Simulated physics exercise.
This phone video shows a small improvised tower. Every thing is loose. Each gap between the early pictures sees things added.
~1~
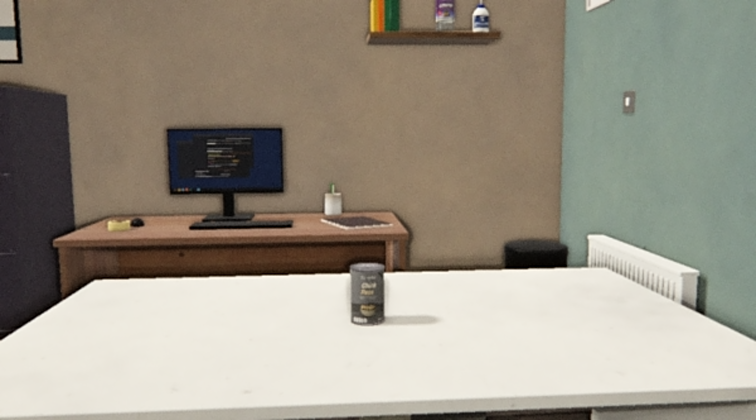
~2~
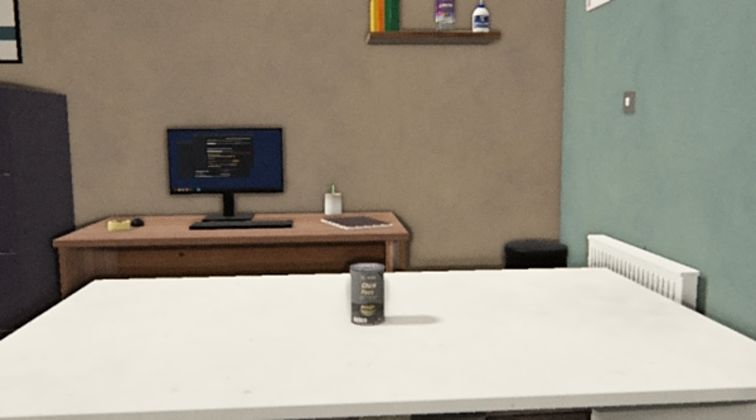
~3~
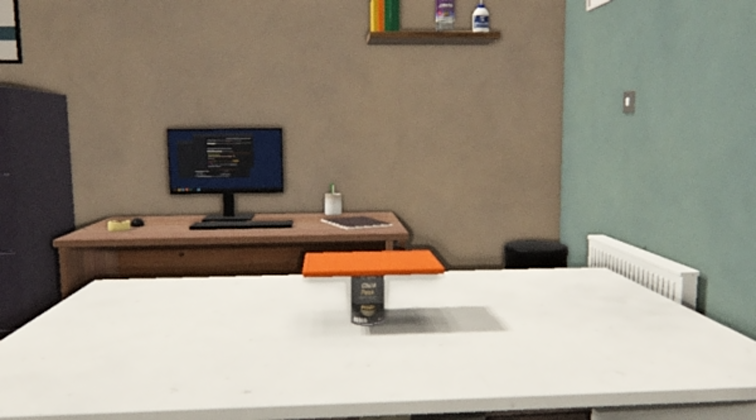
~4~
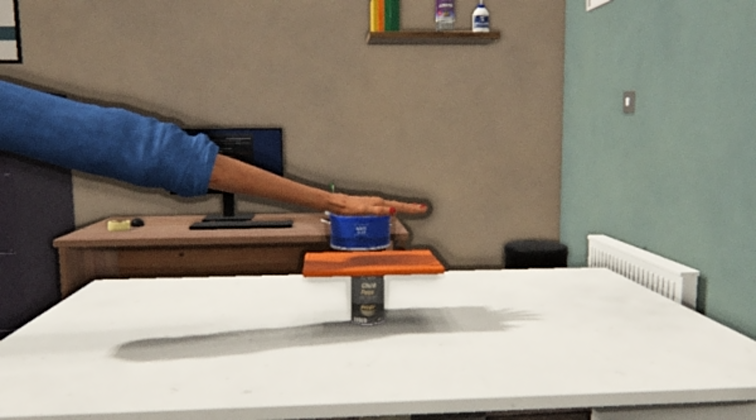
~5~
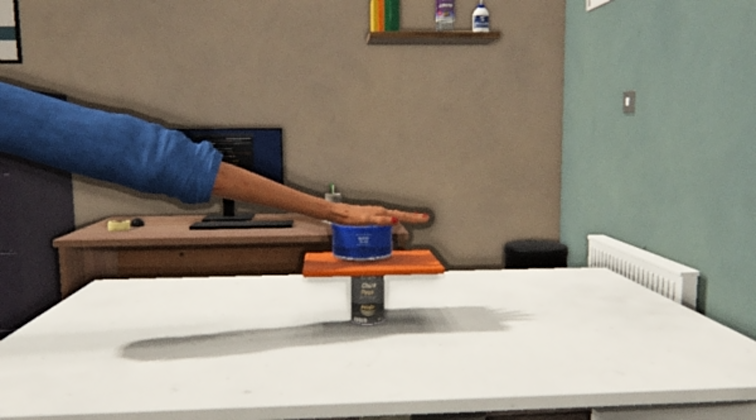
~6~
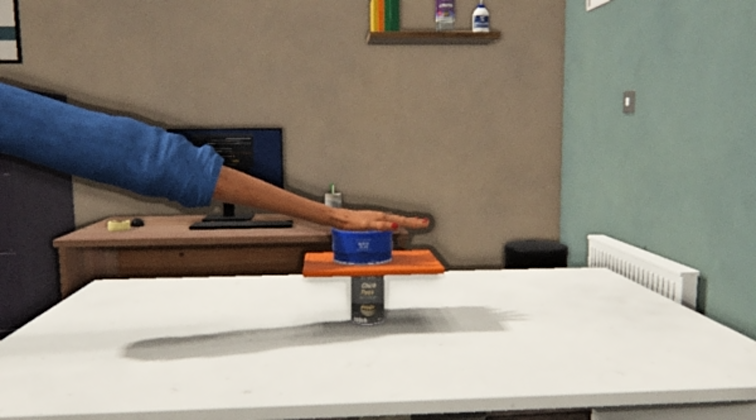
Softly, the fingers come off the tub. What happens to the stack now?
The stack remains standing.
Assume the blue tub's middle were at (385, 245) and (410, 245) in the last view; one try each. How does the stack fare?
Well, the first time it stays put, and the second time it goes over.
Then, 0.20 s on from there, no change.
Then, 0.40 s on from there, blue tub resting near (362, 245).
In the end, all 3 unmoved. At the end, from the last picture's camera, blue tub near (362, 245). The stack stays up.
